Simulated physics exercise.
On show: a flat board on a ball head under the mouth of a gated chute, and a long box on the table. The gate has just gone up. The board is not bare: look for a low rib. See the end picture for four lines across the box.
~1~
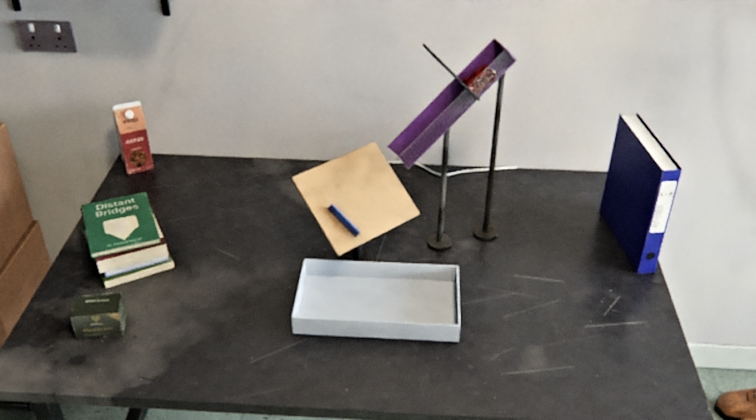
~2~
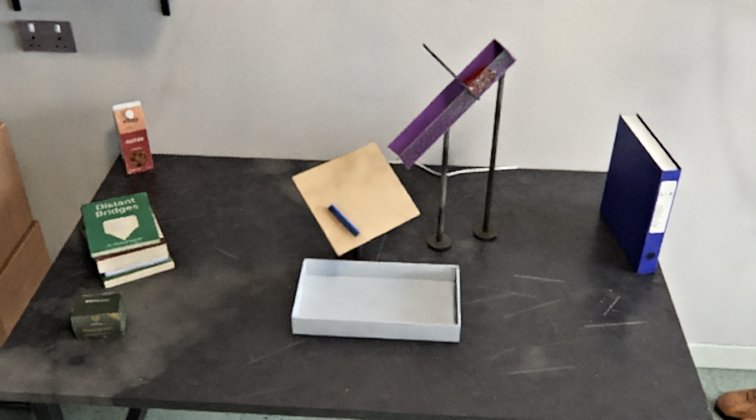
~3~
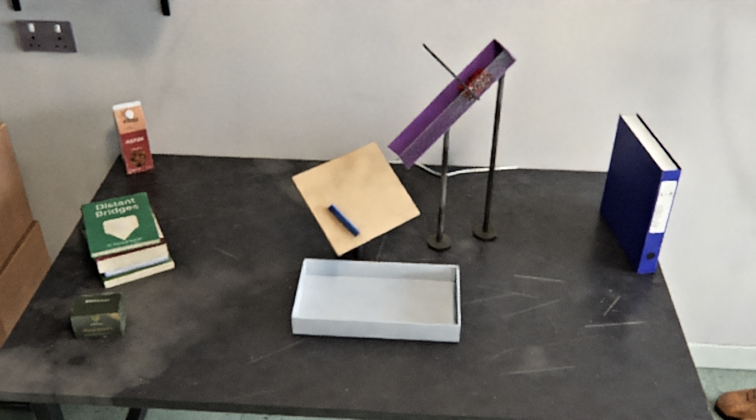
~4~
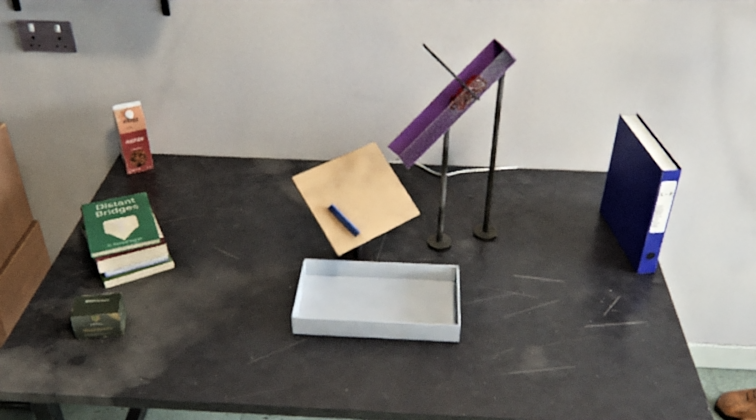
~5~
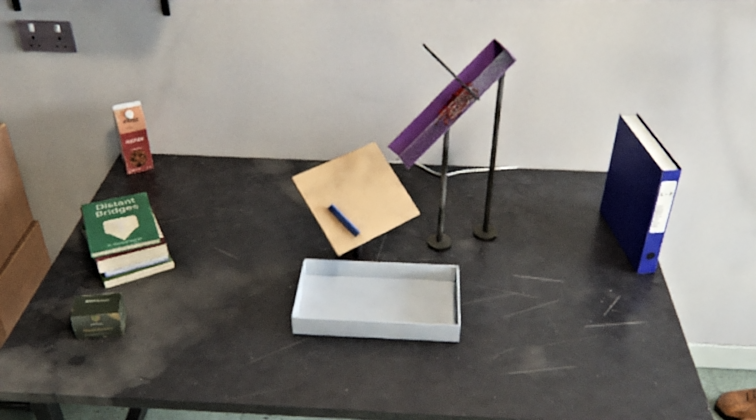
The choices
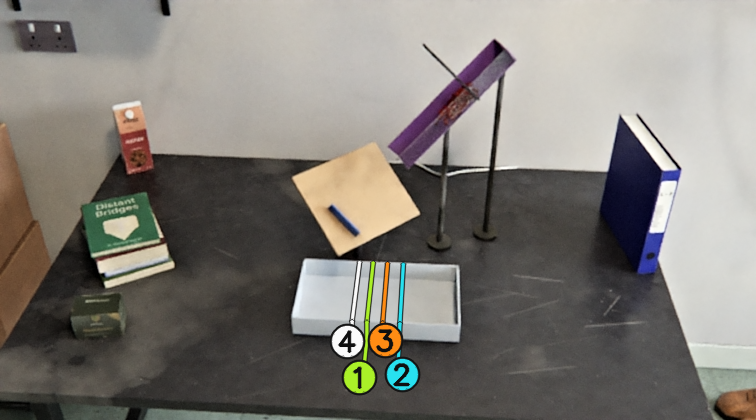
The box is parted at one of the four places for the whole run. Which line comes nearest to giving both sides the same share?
The answer is line 3.
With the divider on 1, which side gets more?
Right.
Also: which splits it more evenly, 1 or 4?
Line 1.
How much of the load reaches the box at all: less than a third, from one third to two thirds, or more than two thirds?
About that: More than two thirds.
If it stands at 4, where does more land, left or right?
More lands on the right.
On the marked copy, line 1 crosses the front rim at (366, 321); line 2 crosses the front rim at (399, 322); line 3 crosses the front rim at (382, 322); line 4 crosses the front rim at (352, 320).
Choosing 1, of what is caught, a small share on the left of the divider, the bulk on the right.
Choosing 2, of what is caught, the bulk on the left of the divider, a small share on the right.
Choosing 3, of what is caught, close to two thirds on the left of the divider, close to a third on the right.
Choosing 4, of what is caught, none at all on the left of the divider, the whole lot on the right.
